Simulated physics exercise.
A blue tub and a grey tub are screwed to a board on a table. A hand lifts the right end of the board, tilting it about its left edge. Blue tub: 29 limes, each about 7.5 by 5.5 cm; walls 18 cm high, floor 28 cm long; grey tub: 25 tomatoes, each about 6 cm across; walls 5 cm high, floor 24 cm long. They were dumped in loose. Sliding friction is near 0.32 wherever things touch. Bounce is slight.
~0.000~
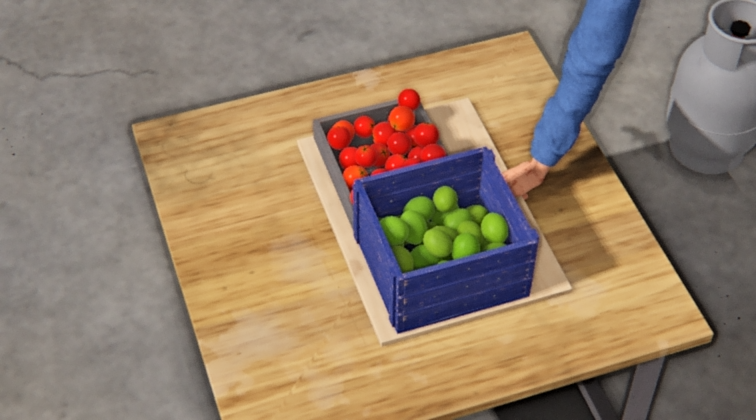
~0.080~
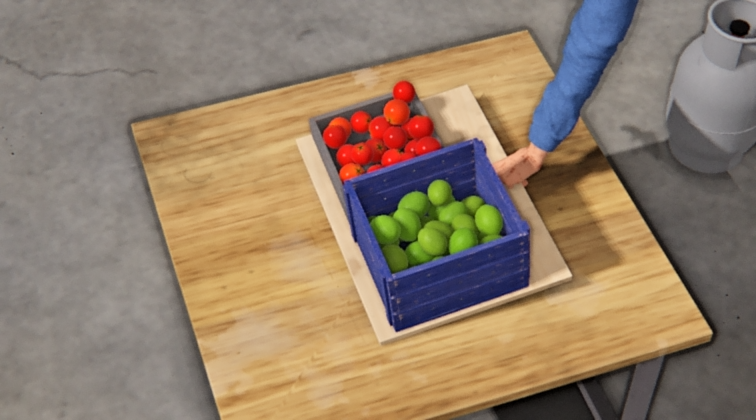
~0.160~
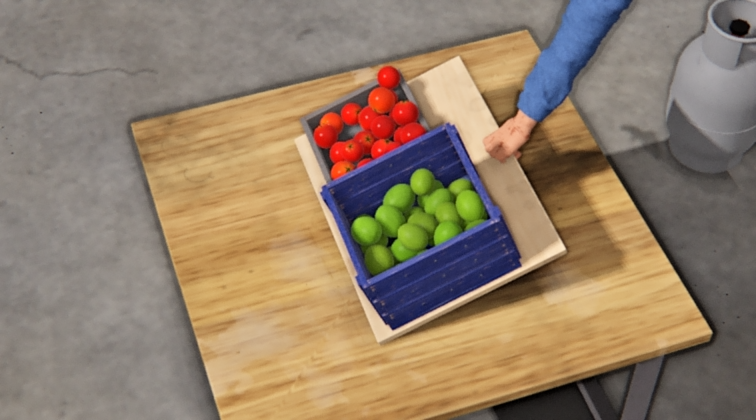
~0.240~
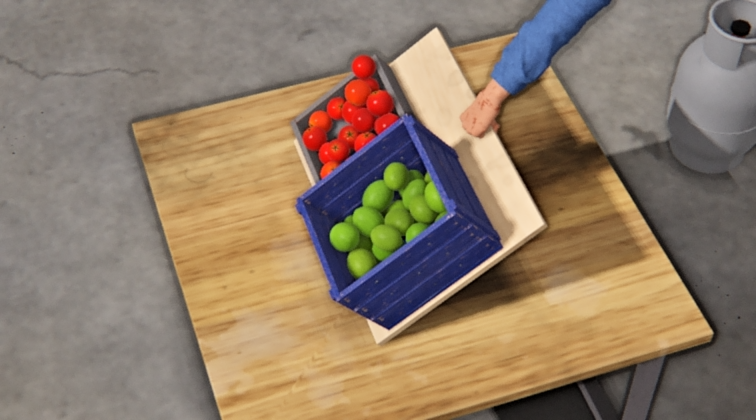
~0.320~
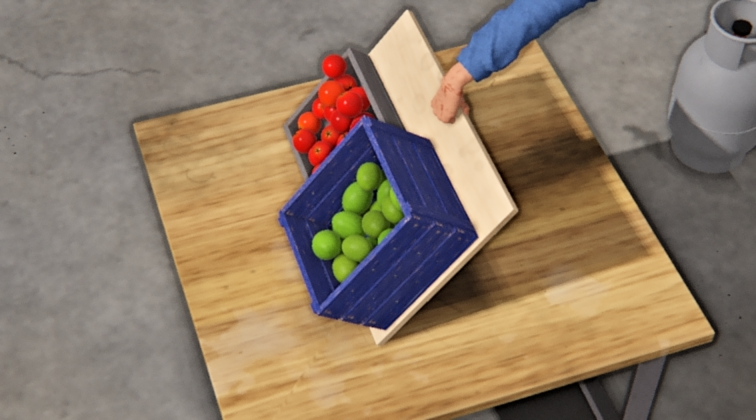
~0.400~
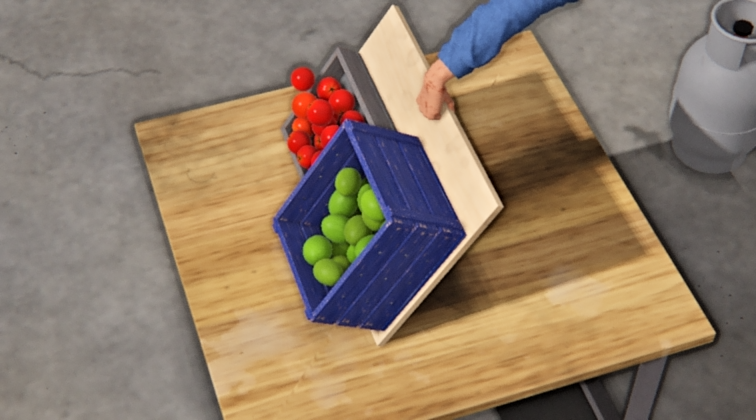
On a wooden table, a hand raised the right side of a board holding a blue tub of green fruit and a grey tub of tomatoes, tilting it steeply until one tomato came out.
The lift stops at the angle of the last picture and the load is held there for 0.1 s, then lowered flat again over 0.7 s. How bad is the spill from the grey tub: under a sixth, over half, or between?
Out of the grey tub go a sixth to a half of the tomatoes.
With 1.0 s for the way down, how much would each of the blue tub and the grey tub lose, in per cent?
Then blue tub 0, grey tub 40 per cent.
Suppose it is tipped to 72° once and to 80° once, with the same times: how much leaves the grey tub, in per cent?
About 70 and 80 per cent.
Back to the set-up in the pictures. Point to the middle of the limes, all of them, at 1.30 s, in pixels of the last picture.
At about (426, 260).
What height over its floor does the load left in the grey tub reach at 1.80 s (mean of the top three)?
About 7 cm.
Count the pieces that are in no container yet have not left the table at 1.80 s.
About 4.
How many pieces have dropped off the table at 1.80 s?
About 8.
After 0.62 s, tilt 52°; blue tub 29 in, 0 out and grey tub 15 in, 10 out.
After 0.90 s, tilt 22°; blue tub 28 in, 1 out and grey tub 15 in, 10 out.
After 1.30 s, tilt 0°; blue tub 28 in, 1 out and grey tub 15 in, 10 out.
When it is over (at 1.80 s), blue tub 28 in, 1 out and grey tub 15 in, 10 out. Asked share, 10 of 25, 40 per cent.
